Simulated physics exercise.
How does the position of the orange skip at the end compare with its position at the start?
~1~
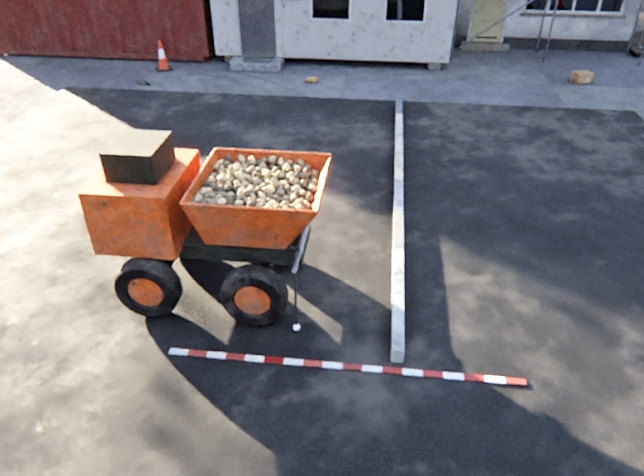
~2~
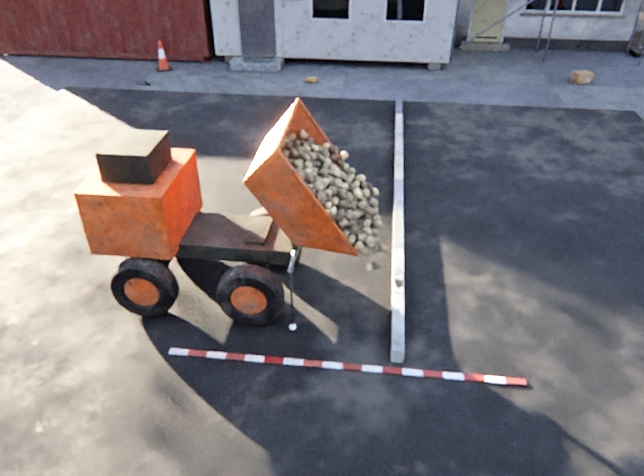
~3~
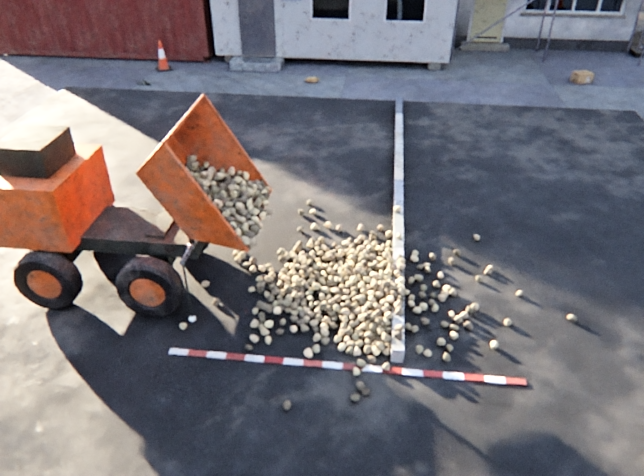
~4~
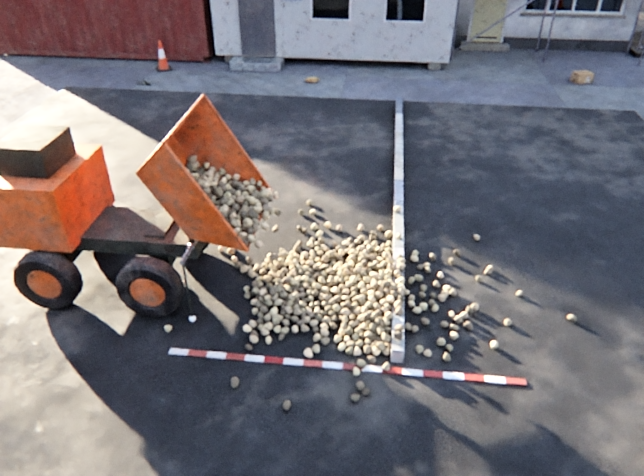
At the start the skip sits level on the dumper, close to the kerb. By the end it is tipped up steeply and stands further to the left, away from the kerb.
